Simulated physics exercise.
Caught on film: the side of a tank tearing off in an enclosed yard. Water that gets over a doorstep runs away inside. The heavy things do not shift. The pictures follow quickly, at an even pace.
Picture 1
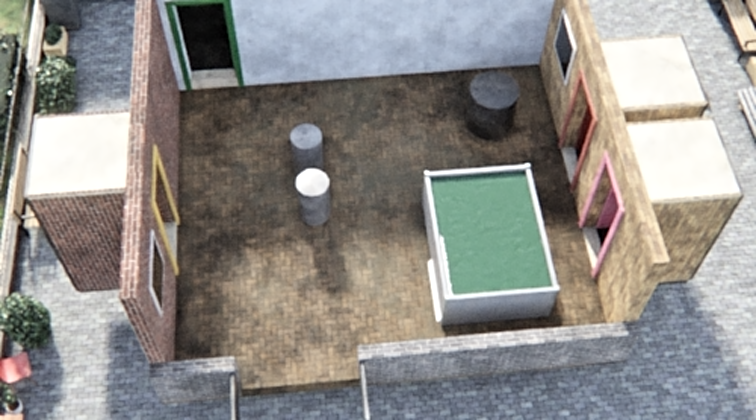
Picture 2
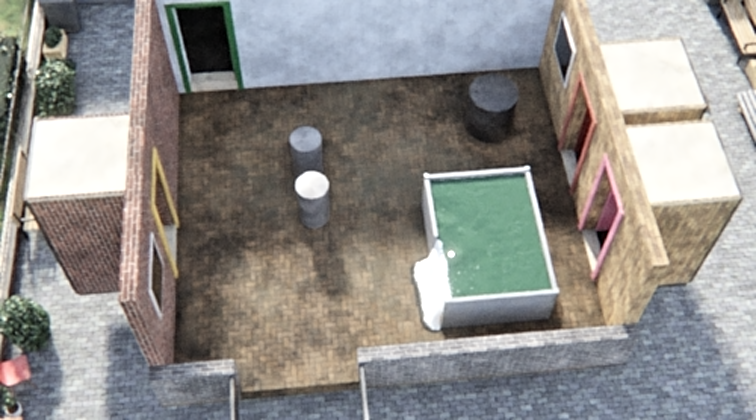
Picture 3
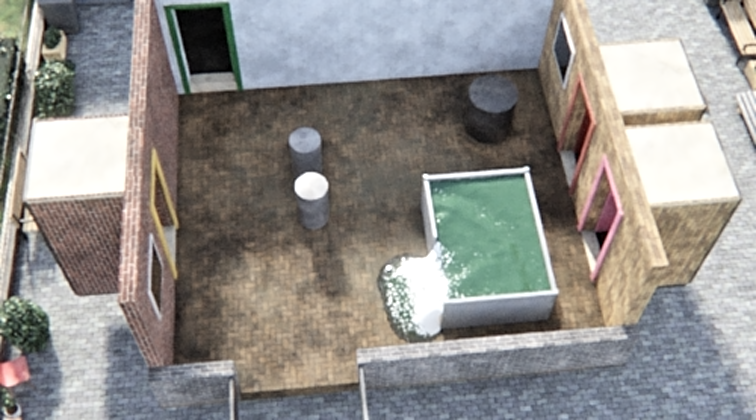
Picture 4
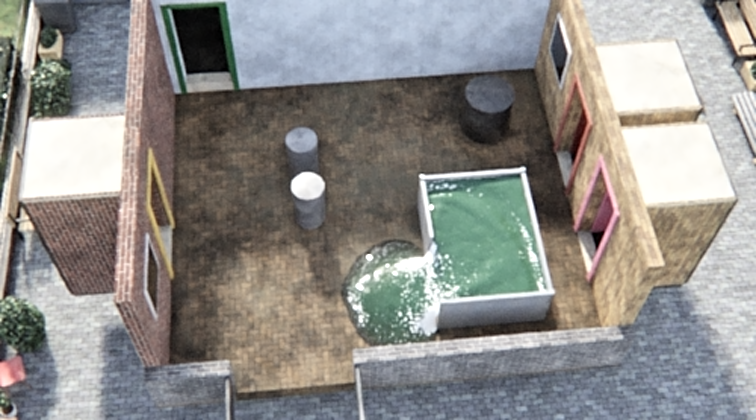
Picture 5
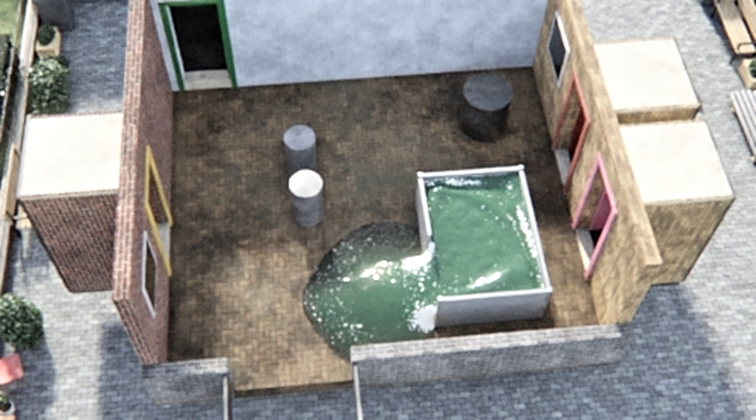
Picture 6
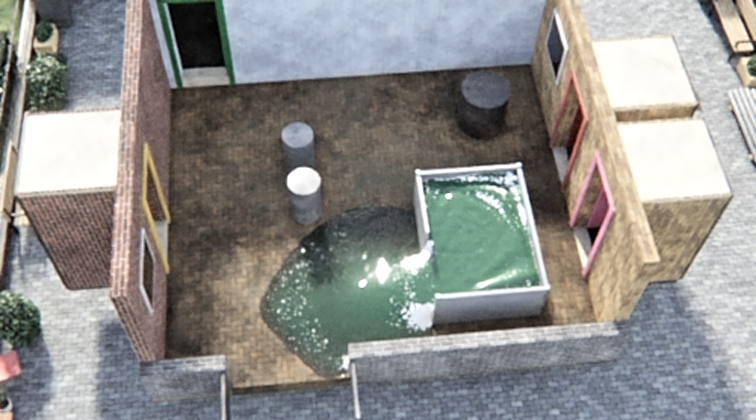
A walled yard with a brown paved floor, bounded by brick, stone and pale walls, is seen from high above. A white-rimmed tank of green liquid stands at the right, with two grey cylinders near the centre and a darker one behind. The tank's left side gives way, and foaming green liquid gushes leftward, spreading in a widening pool to the front opening, as the view shifts very slightly.
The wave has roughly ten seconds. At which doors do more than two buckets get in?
One by one: The pink door stays under that; the yellow door takes more than that; the red door stays under that; the green door stays under that.
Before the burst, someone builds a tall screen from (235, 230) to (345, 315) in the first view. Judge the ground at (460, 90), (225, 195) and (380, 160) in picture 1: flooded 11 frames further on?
In that order: No water, flooded, no water.
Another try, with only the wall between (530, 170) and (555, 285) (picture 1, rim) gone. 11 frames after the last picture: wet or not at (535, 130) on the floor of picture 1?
At that place: Awash.
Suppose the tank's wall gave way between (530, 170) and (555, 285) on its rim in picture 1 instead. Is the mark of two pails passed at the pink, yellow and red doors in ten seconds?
Pink door goes over; yellow door lets less in; red door lets more in.
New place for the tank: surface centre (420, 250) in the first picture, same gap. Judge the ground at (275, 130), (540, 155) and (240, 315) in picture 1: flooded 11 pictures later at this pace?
One after the other: Clear, free of water, awash.
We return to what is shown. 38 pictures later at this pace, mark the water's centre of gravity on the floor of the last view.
Roughly at (315, 228).
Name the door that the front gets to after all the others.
I say the red door.
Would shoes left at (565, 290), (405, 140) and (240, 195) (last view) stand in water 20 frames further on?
In turn: Free of water, clear, under water.
A moment on, water covers 35 % of the floor; the pink door not reached, the yellow door not reached, the red door not reached, the green door not reached.
Next, water covers 40 % of the floor; the pink door not reached, the yellow door under two buckets in, the red door not reached, the green door not reached.
Then, water covers 50 % of the floor; the pink door not reached, the yellow door over two buckets in, the red door not reached, the green door wet at the sill, nothing in.
Later, water covers 65 % of the floor; the pink door not reached, the yellow door far over two buckets in, the red door not reached, the green door wet at the sill, nothing in.
In the end, water covers 95 % of the floor; the pink door wet at the sill, nothing in, the yellow door far over two buckets in, the red door wet at the sill, nothing in, the green door wet at the sill, nothing in.
